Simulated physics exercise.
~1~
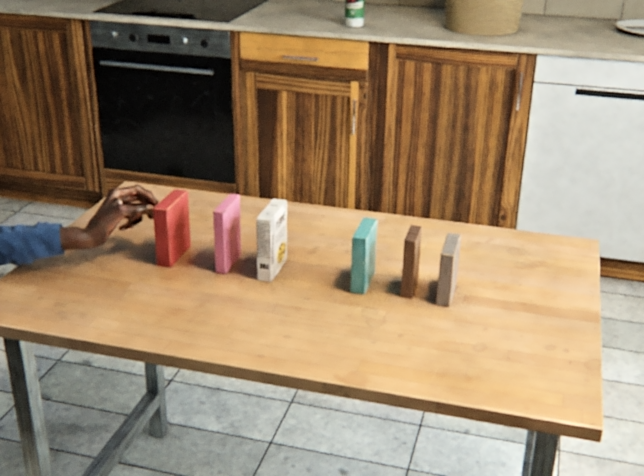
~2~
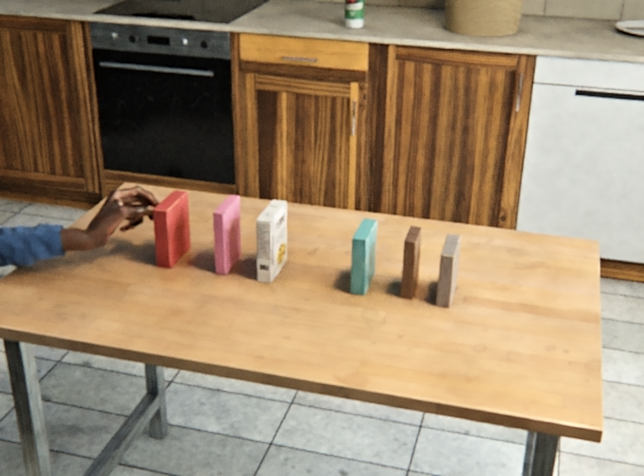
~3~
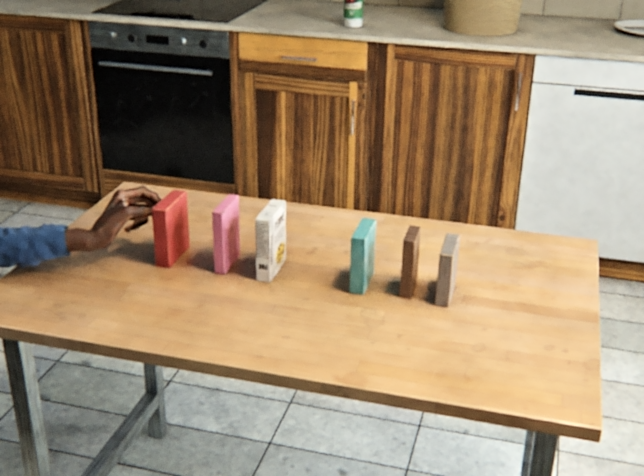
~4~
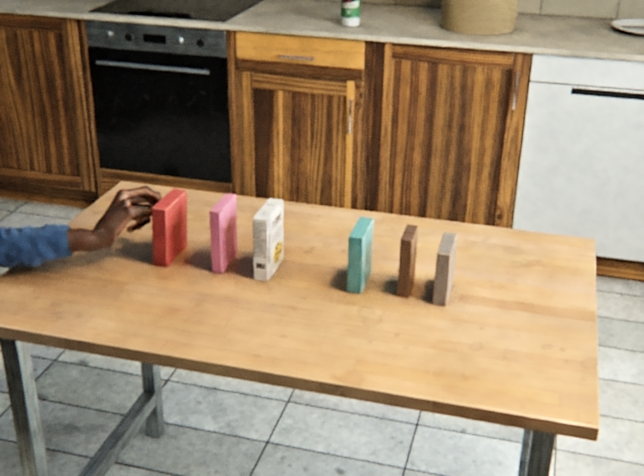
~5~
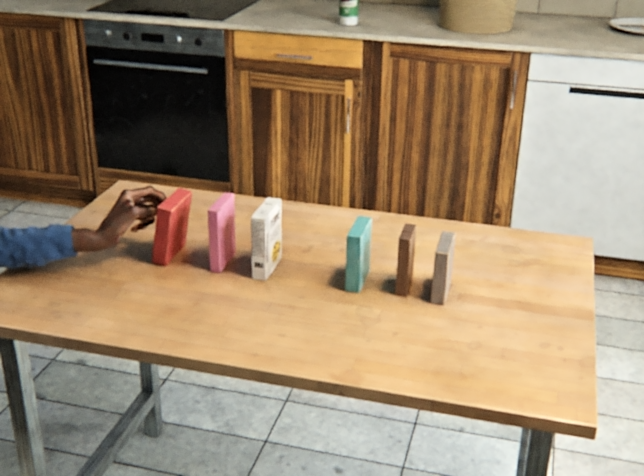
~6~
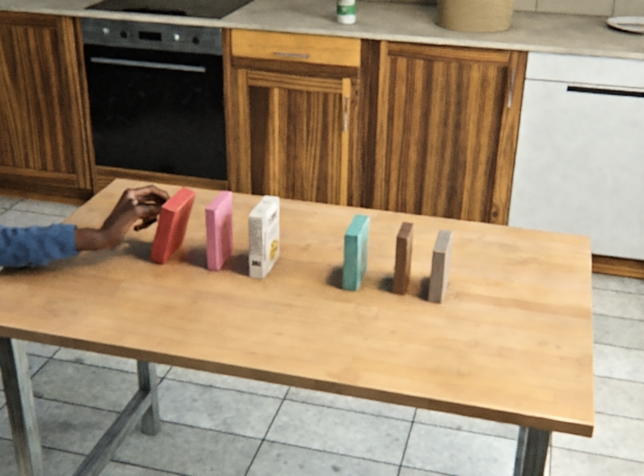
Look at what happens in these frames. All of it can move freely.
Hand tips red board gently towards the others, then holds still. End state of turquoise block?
Standing.
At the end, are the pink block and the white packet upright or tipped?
At the end the pink block has fallen and the white packet has fallen.
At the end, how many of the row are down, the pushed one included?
3 in total.
Then, 0.30 s on from there, red board 69° over; pink block turned 30° from how it was put.
Then, 0.50 s on from there, red board 80° over; white packet on its side; pink block turned 71° from how it was put.
In the end, toppled on the table, white packet and pink block; the other 2 unmoved. At the end, from the last picture's camera, turquoise block near (356, 253).
